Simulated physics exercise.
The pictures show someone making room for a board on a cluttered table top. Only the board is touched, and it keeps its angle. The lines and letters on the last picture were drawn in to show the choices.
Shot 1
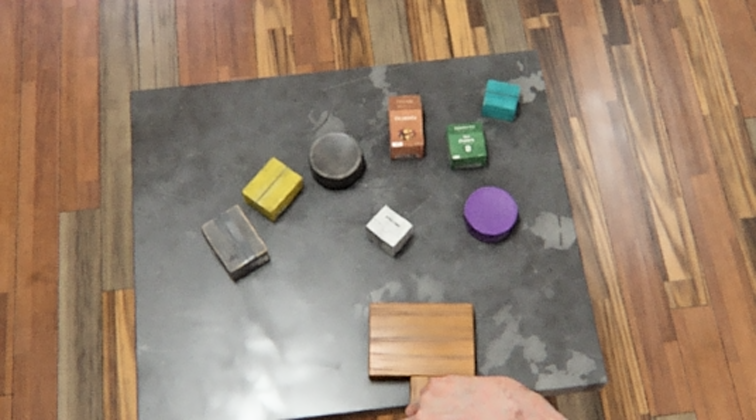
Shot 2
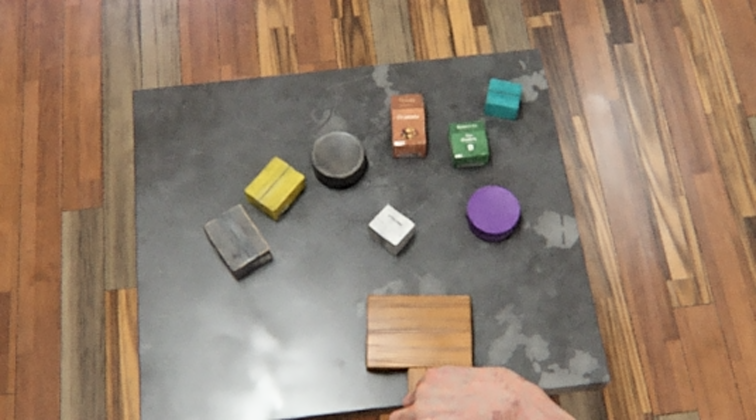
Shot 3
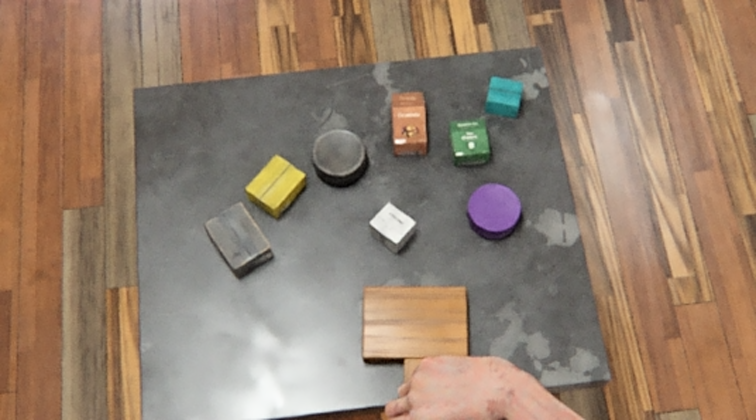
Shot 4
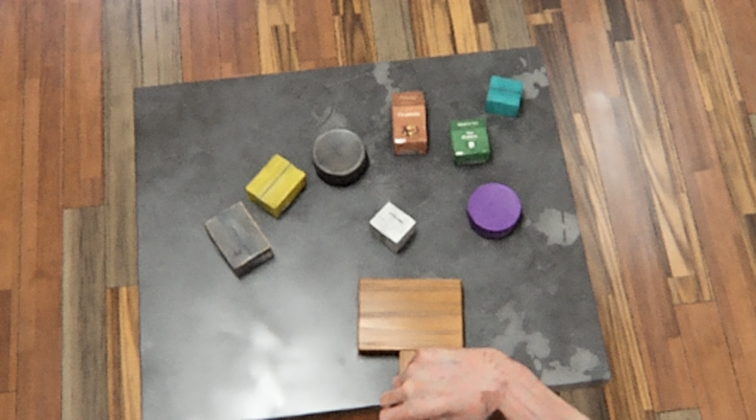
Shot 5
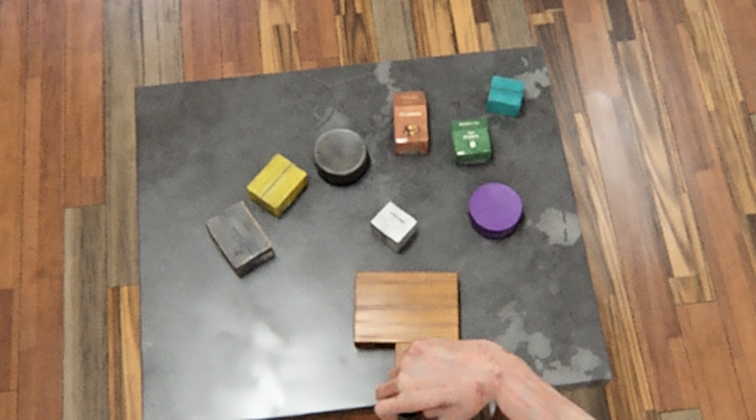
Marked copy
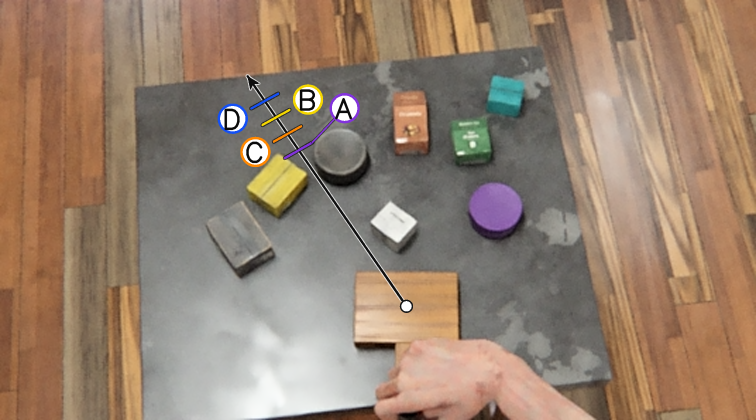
A hand at the bottom edge grips the handle of a wooden board on a dark, worn square table top, seen from above over a striped wood floor. Around it sit grey and yellow boxes and a black tub to the left, a white box mid-table, and orange, green, teal and purple items to the right. The hand slides the board slowly up and slightly left, while everything else stays put.
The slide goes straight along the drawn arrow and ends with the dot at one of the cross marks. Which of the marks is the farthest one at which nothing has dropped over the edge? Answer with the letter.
B is the last safe stop.
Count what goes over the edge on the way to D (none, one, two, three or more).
In all, one.
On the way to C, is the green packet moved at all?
No.
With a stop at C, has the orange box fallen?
No.
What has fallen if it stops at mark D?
The black tub goes over.
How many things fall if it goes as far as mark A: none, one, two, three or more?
By then, none.
On the copy, A at (299, 151); B at (276, 117); C at (288, 134); D at (265, 101); the arrow from (406, 306) to (248, 76); the white dot at (406, 306).
On B. First, board (357, 238); white packet (387, 188); turquoise box (505, 97).
Then, board (311, 171); orange box (417, 104); black tub (327, 115).
Finally, board (277, 122); black tub (319, 68); orange box (418, 104); nothing has fallen.
By contrast, A is safe but short; C is safe but short; D drops the black tub.
